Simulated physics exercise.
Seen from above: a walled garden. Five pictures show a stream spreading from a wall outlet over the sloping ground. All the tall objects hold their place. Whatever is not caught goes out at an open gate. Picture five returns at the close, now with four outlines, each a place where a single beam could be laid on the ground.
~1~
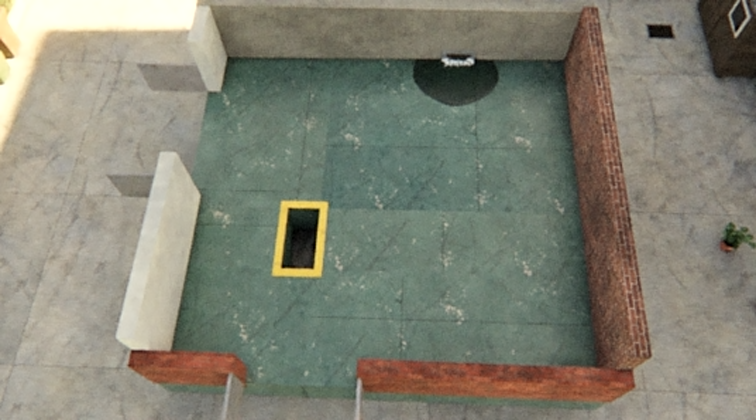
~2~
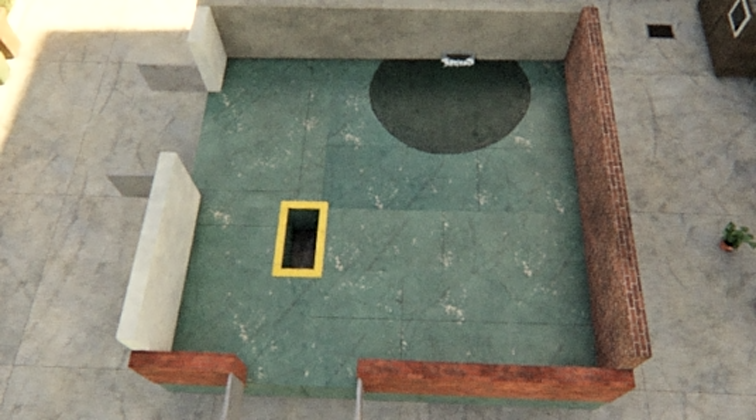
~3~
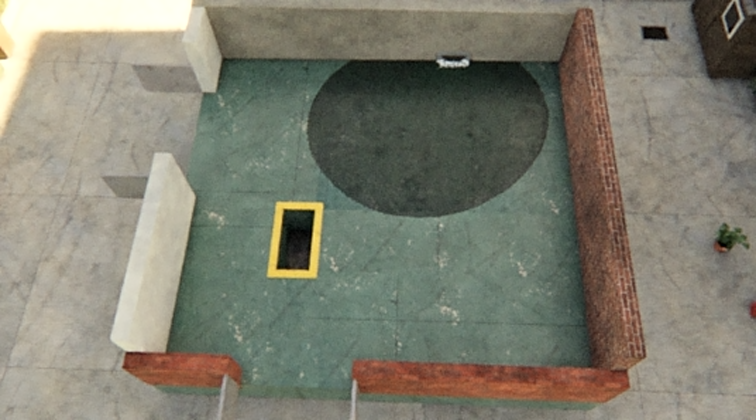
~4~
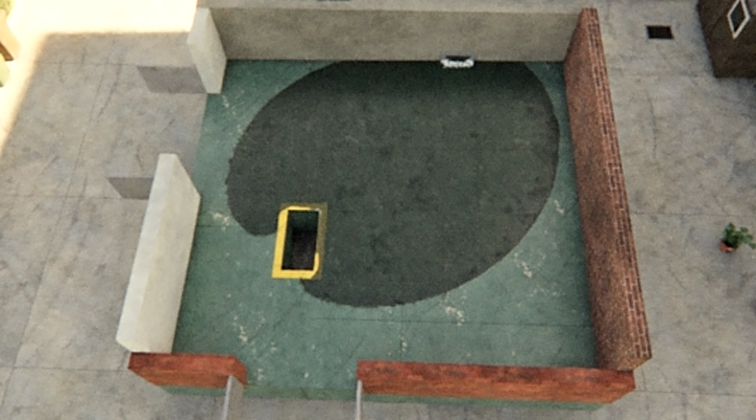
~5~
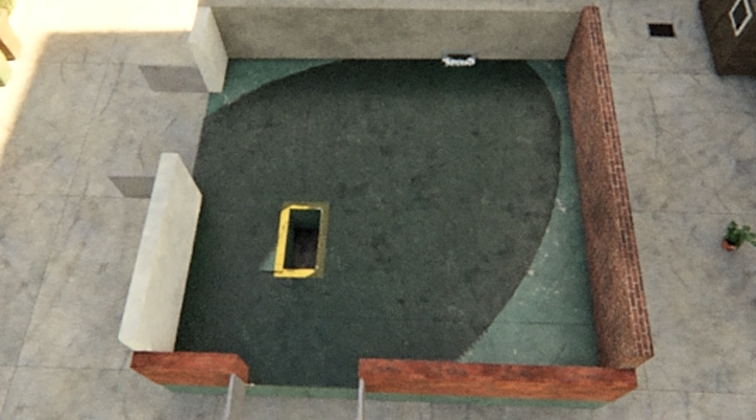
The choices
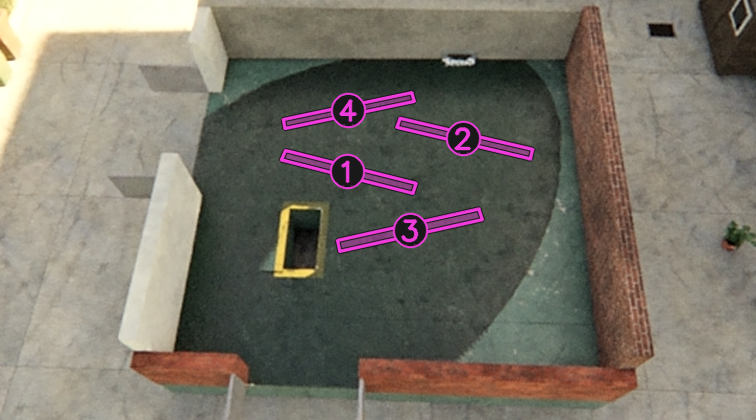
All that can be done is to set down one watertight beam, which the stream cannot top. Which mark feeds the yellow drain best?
Position 3.
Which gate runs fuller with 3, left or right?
The right gate.
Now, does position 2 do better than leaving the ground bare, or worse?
Position 2 is worse.
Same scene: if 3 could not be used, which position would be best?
That is position 4.
On the marked copy, 1 from (283, 155) to (414, 188); 2 from (398, 122) to (531, 154); 3 from (338, 245) to (480, 214); 4 from (284, 124) to (412, 97).
With 1, about 9 % of the stream runs into the yellow drain, about 91 % out by the gates.
With 2, about 8 % of the stream runs into the yellow drain, about 91 % out by the gates.
With 3, about 52 % of the stream runs into the yellow drain, about 47 % out by the gates.
With 4, about 31 % of the stream runs into the yellow drain, about 68 % out by the gates.
